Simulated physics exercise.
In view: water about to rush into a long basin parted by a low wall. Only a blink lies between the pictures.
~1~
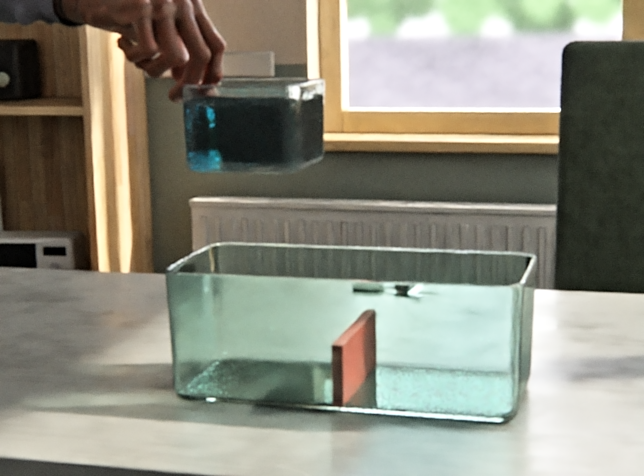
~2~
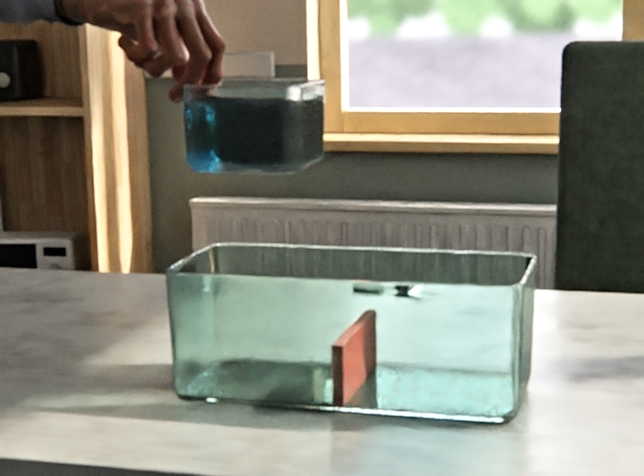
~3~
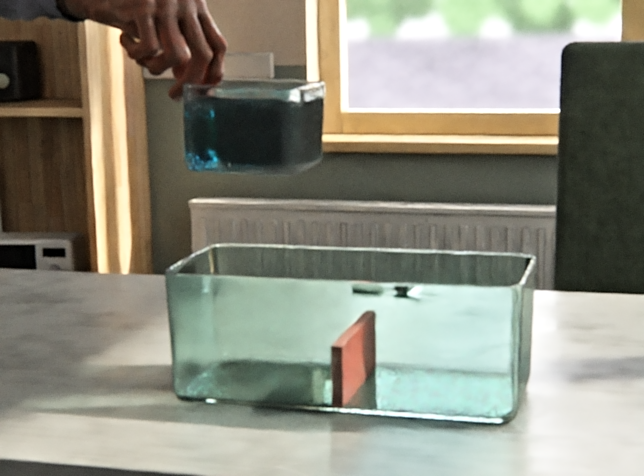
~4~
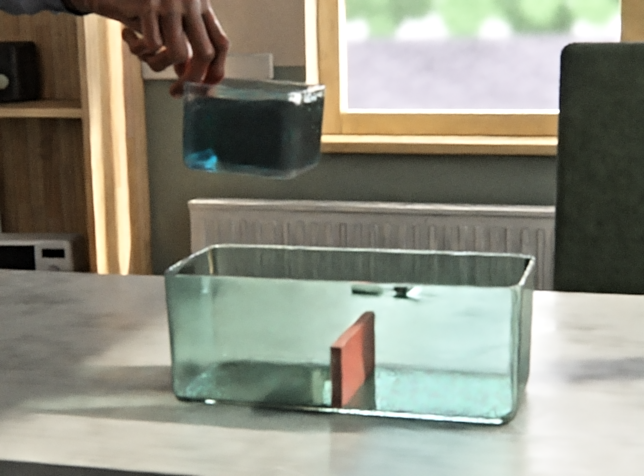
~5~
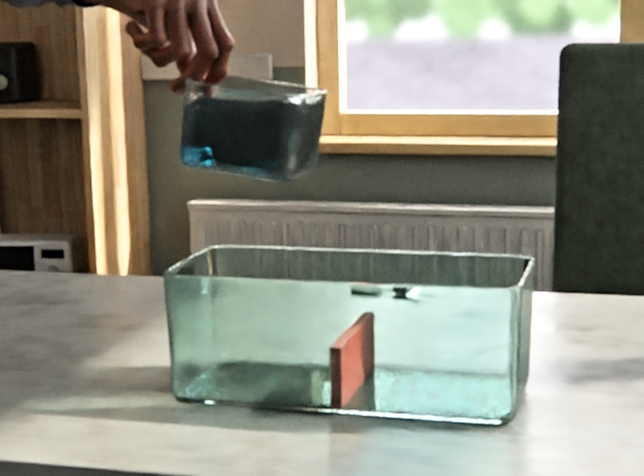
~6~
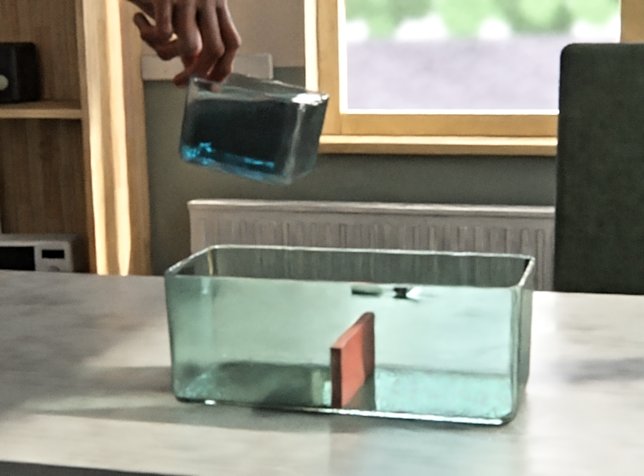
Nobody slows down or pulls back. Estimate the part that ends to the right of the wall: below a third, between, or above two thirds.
In the end more than two thirds is right of the wall.
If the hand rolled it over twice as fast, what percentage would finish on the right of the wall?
It comes to 80 per cent or so.
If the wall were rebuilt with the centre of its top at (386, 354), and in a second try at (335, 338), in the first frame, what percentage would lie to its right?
In turn 60 and 95 in a hundred.
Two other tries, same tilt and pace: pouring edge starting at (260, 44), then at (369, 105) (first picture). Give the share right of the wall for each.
Near 55 % and 100 %.
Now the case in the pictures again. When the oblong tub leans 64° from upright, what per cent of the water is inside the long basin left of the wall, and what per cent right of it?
Left: 0 %. Right: 15 %.
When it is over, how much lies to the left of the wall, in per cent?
It comes to 20 per cent or so.
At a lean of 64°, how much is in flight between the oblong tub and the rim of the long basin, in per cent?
It comes to 25 per cent or so.
A moment on, the oblong tub is tipped part way and 59 per cent is still to pour, 1 is left of the wall and 15 right of it.
Next, the oblong tub is tipped on its side and 14 per cent is still to pour, 3 is left of the wall and 75 right of it.
Then the oblong tub is tipped right over and 0 per cent is still to pour, 17 is left of the wall and 81 right of it.
Later the oblong tub is tipped right over and 0 per cent is still to pour, 18 is left of the wall and 81 right of it.
In the end 18 per cent lies left of the wall, 81 right of it and 1 outside.
